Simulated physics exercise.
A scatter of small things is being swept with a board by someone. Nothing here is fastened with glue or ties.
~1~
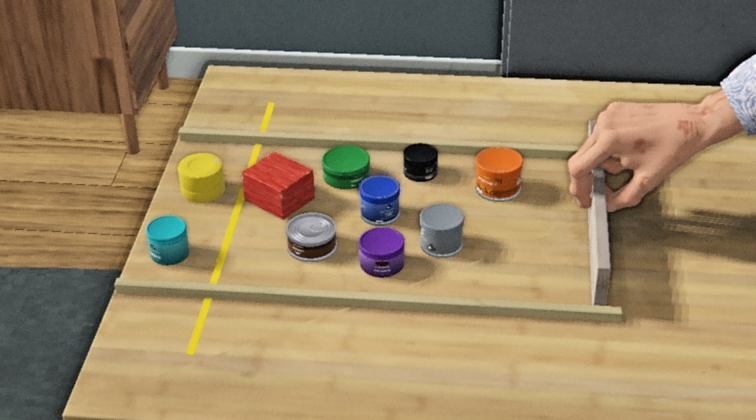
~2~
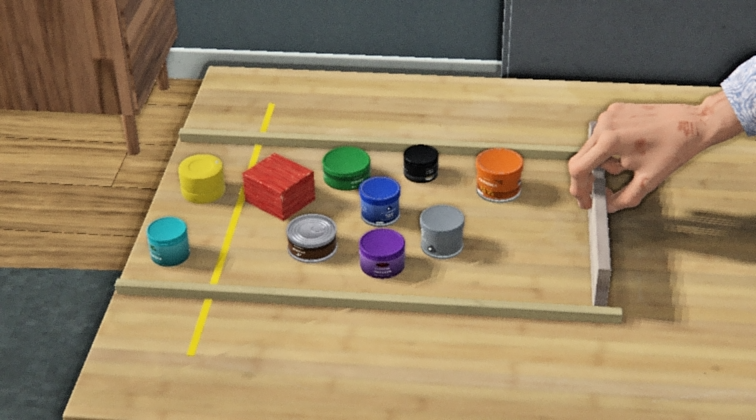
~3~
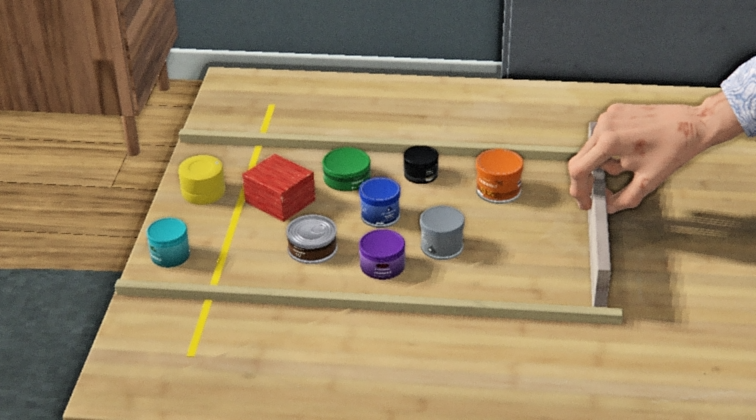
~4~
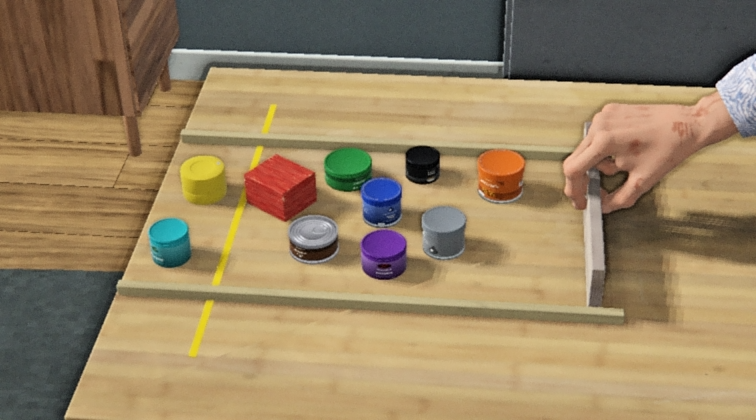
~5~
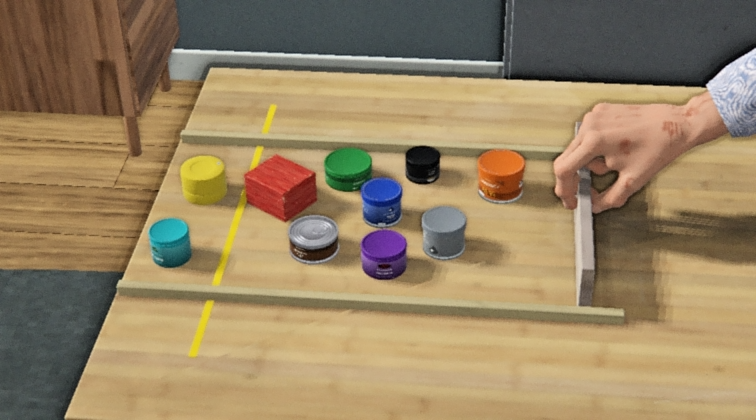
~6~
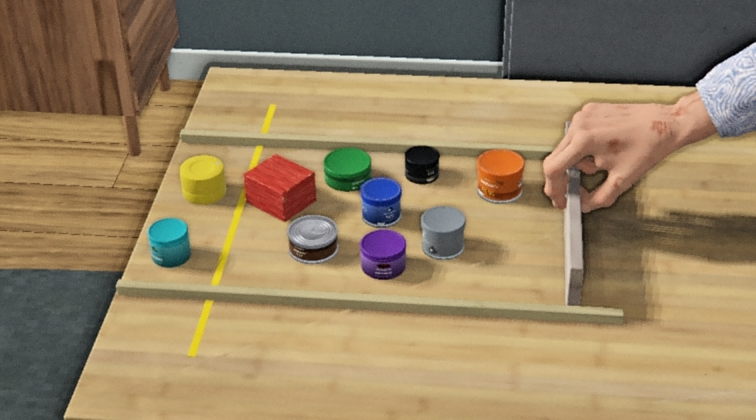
Hand sliding an upright board slowly left between two rails towards colourful tubs and a red block, which stay still.
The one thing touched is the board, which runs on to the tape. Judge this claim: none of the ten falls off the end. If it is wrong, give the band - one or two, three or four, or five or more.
The way I see it, one or two of them end up off the end.
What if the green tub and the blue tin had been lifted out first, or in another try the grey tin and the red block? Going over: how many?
That makes 1 fallen, then 0 fallen in the other try.
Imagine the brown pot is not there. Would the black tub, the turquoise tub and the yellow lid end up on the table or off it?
Black tub - safe, turquoise tub - safe, yellow lid - gone.
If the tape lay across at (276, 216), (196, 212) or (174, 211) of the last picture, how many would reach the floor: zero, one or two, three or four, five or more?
Counts for the three spots in order: Not one; more than four; more than four.
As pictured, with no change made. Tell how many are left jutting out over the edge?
That comes to 1 of them.
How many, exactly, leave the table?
Counted up, you get 2.
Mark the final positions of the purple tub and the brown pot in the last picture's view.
Purple tub: About (200, 249); brown pot: About (166, 235).
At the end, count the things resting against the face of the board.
In total, 5.
Soon after, none off yet; turquoise tub at rest near (170, 243); yellow lid at rest near (203, 180); red block at rest near (280, 188).
After that, none off yet; turquoise tub at rest near (170, 243); yellow lid at rest near (203, 180); red block moving near (273, 186).
In the end, the number that fall off is one or two; gone, yellow lid and turquoise tub.
